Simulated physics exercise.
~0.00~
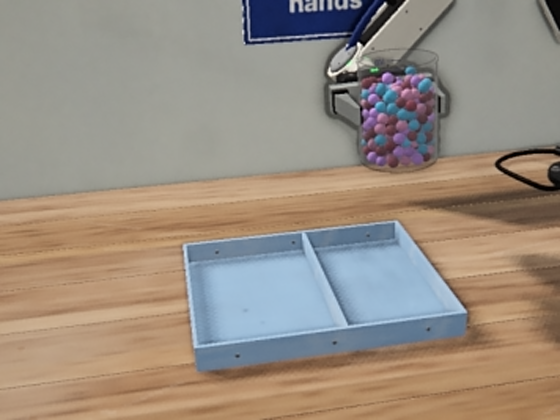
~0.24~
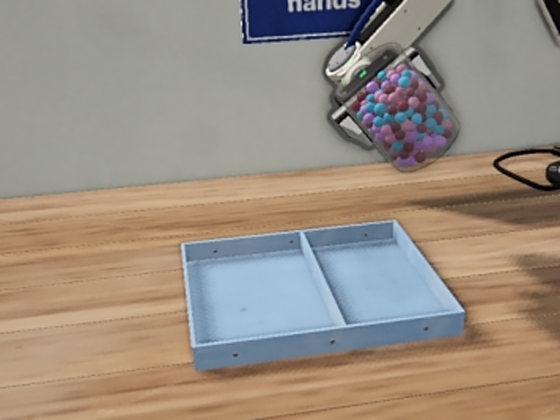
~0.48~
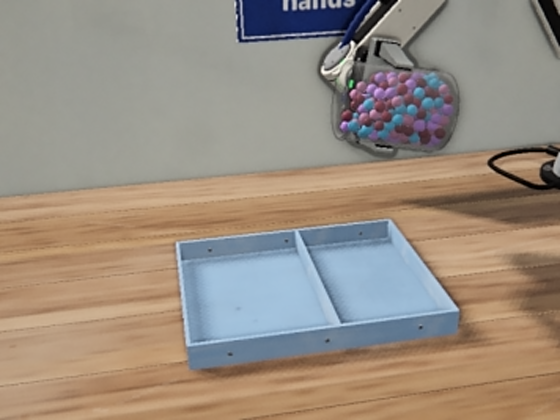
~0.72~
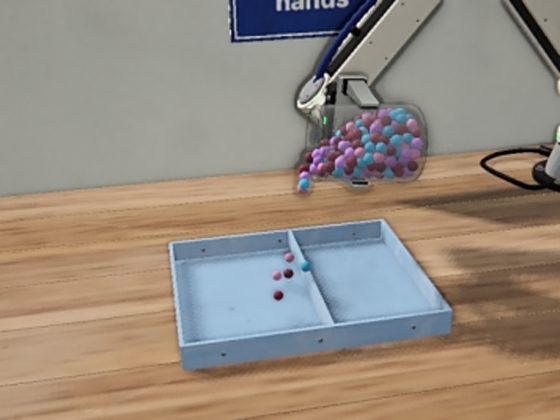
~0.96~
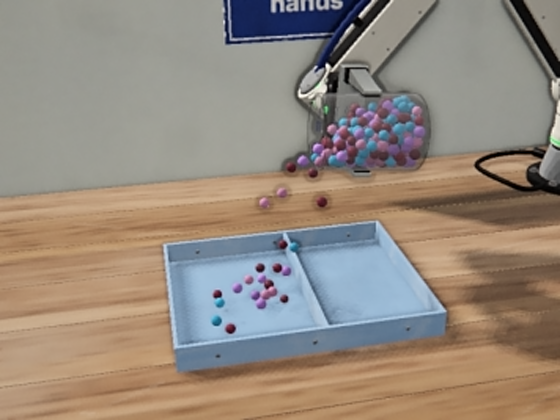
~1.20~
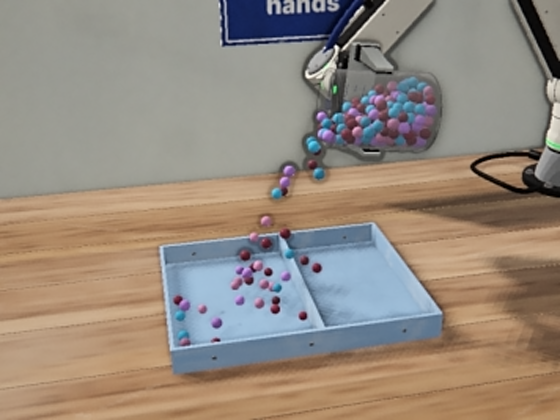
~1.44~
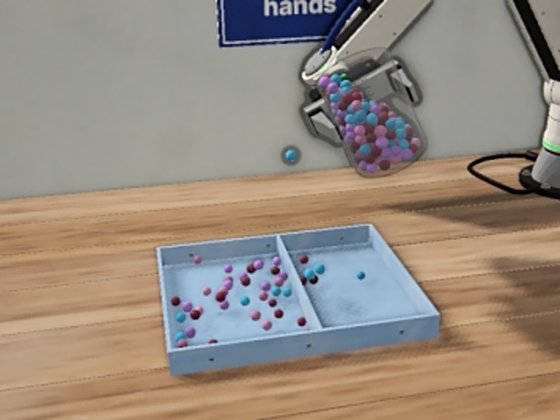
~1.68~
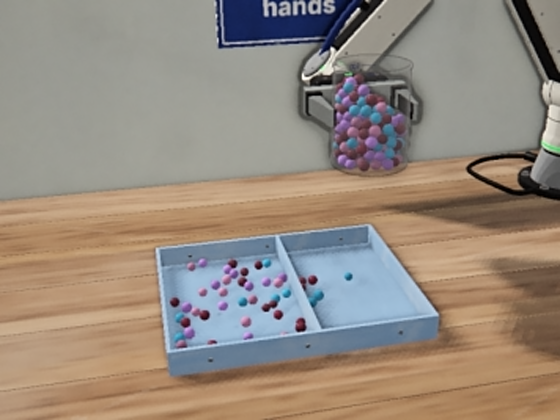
A robot arm tipped a clear beaker of pink, blue, purple and dark red sweets over a pale blue divided tray, spilling some mostly into the left part and a few into the right, then turned it upright, still mostly full.
